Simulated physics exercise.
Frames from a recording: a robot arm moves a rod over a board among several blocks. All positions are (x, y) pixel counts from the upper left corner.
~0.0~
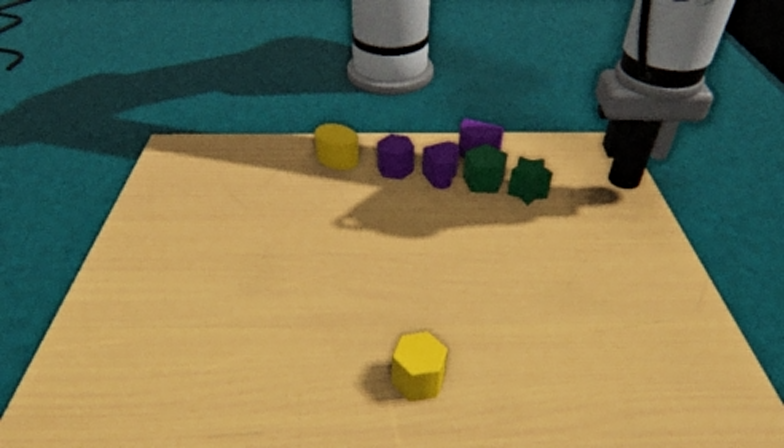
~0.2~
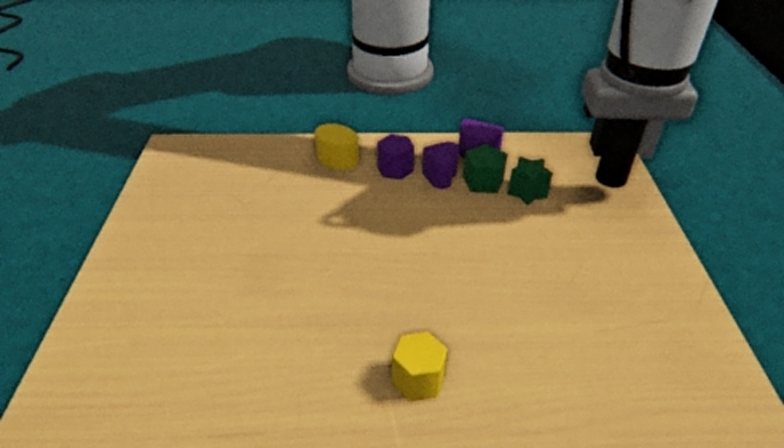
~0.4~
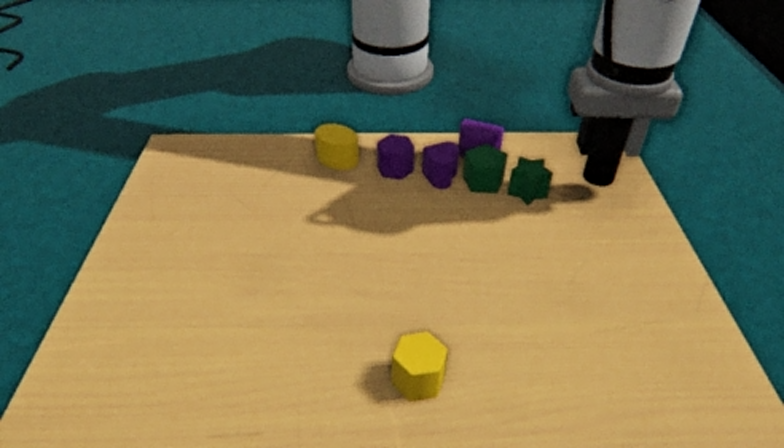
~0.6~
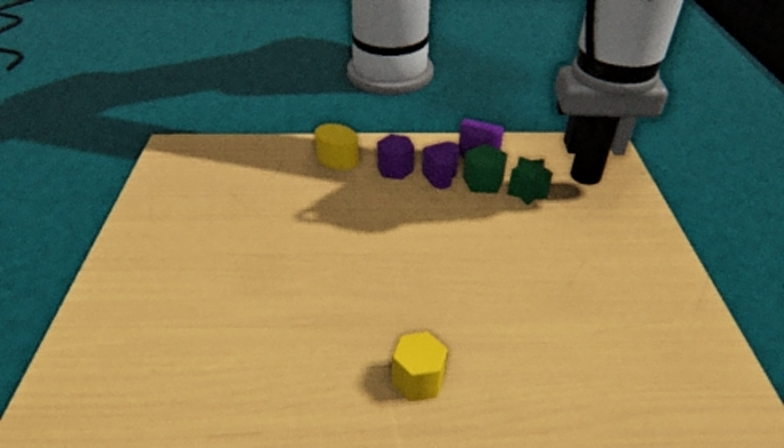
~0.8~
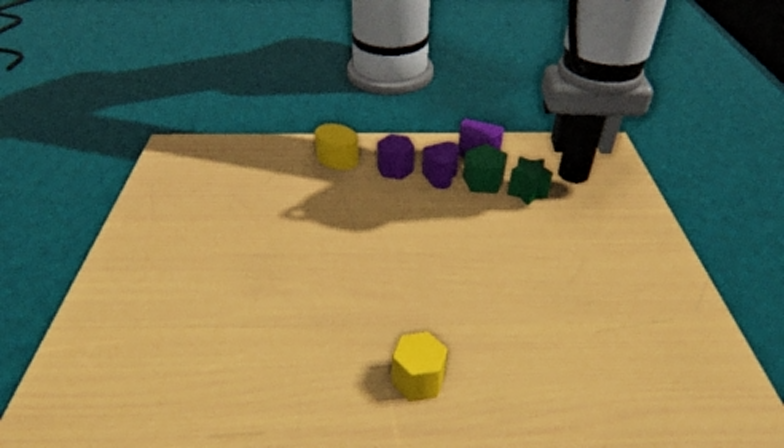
On a light wooden board, a row of yellow, purple and green blocks sits along the far edge, with a lone yellow block nearer the front. A robot arm holding a dark rod moves slowly left from the far right corner, nearing the green star, while the blocks stay still.
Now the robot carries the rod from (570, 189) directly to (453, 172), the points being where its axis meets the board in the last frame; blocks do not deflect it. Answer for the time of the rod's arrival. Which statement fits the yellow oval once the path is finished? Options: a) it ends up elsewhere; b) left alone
That would be b.
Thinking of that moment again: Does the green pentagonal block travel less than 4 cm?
No - that is not the case.
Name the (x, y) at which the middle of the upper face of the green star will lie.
In the picture, that point is around (501, 172).
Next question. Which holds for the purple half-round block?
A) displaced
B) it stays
B (it stays)
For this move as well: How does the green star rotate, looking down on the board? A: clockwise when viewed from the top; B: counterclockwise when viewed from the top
I choose B.
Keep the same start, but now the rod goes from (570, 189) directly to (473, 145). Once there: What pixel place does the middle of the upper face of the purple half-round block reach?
Its top middle: (442, 120).
What follows on the original path. One third of the way, rod at (533, 169); green pentagonal block at (476, 156); green star at (514, 167), turned 25° anticlockwise.
Two thirds of the way, rod at (493, 163); purple heart-shaped block at (433, 149); green pentagonal block at (464, 158), turned 30° clockwise; green star at (501, 172), turned 65° anticlockwise.
At the end, rod at (454, 158); yellow oval still; purple heart-shaped block at (412, 150), turned 35° clockwise; purple half-round block still; green pentagonal block at (439, 162); green star at (501, 172), turned 65° anticlockwise.
